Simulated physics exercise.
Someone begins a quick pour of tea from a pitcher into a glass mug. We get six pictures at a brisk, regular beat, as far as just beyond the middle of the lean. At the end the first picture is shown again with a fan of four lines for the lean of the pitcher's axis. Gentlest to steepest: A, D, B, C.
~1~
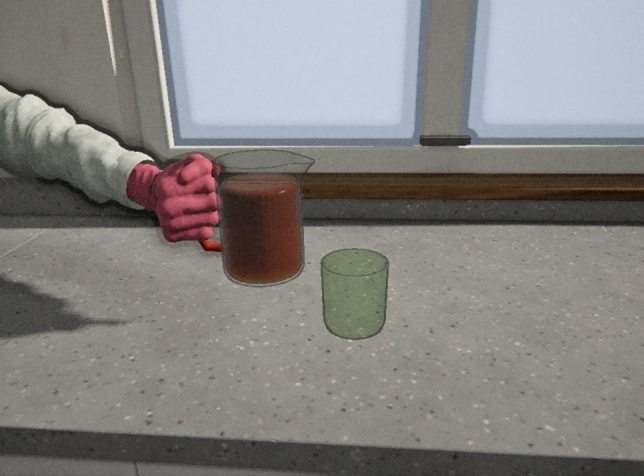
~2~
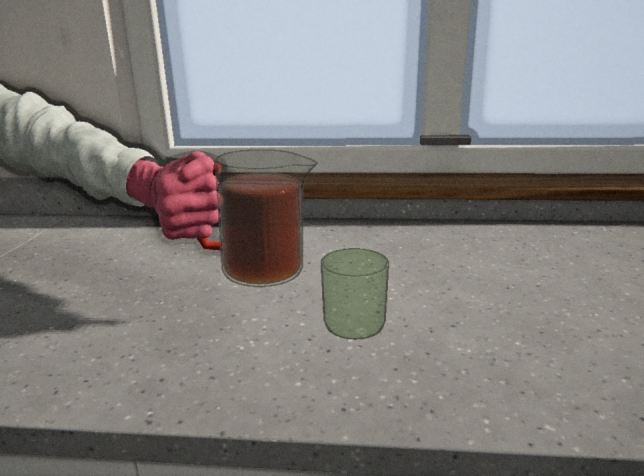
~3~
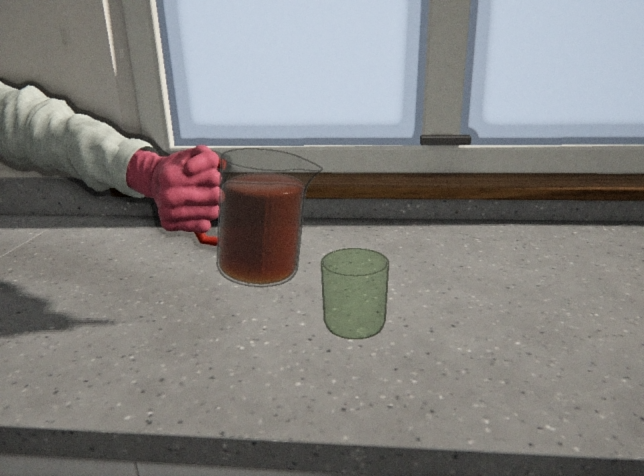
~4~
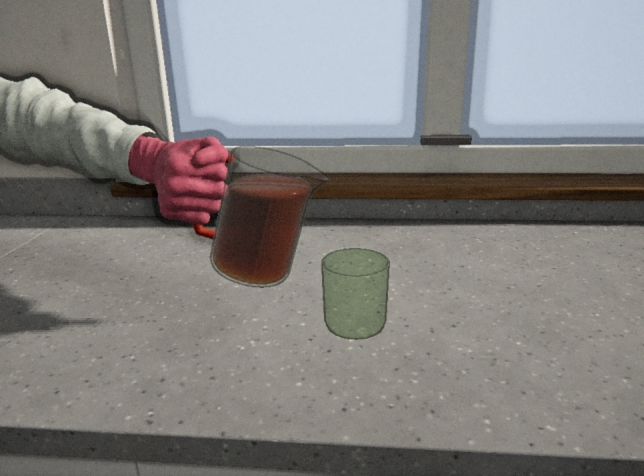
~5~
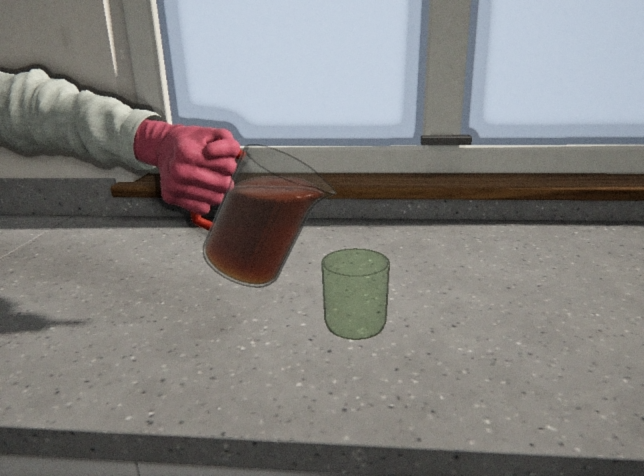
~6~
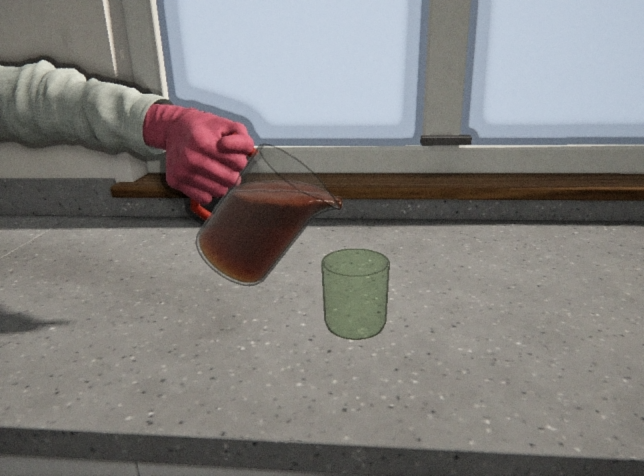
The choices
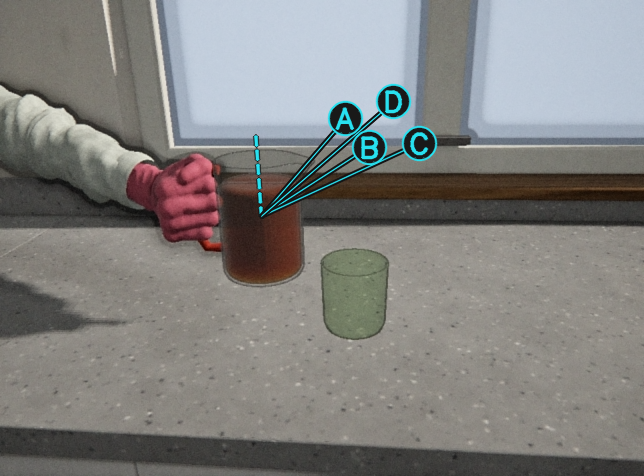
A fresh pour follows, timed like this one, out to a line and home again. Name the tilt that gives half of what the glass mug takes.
Take B.
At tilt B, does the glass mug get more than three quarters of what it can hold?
No, it does not.
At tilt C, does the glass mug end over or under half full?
Over half.
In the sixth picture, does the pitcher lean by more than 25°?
Yes, it does.
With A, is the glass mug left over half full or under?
Under half.
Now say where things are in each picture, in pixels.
The first frame shows upright, lip at (313, 161); rim of the glass mug round (355, 261); nothing has left yet.
The second frame shows upright, lip at (316, 163); nothing has left yet.
The third frame shows tipped about 8°, lip at (321, 169); nothing has left yet.
The fourth frame shows tipped about 16°, lip at (328, 179); nothing has left yet.
The fifth frame shows tipped about 27°, lip at (335, 192); nothing has left yet.
The sixth frame shows tipped about 38°, lip at (338, 207); tea is over the lip, down to (338, 207).
In cyan, A at (334, 132); B at (355, 156); C at (404, 150); D at (380, 112).
Choosing A, the glass mug ends with about 18 % of what it can hold.
Choosing B, the glass mug ends with about 49 % of what it can hold.
Choosing C, the glass mug ends with about 72 % of what it can hold.
Choosing D, the glass mug ends with about 32 % of what it can hold.
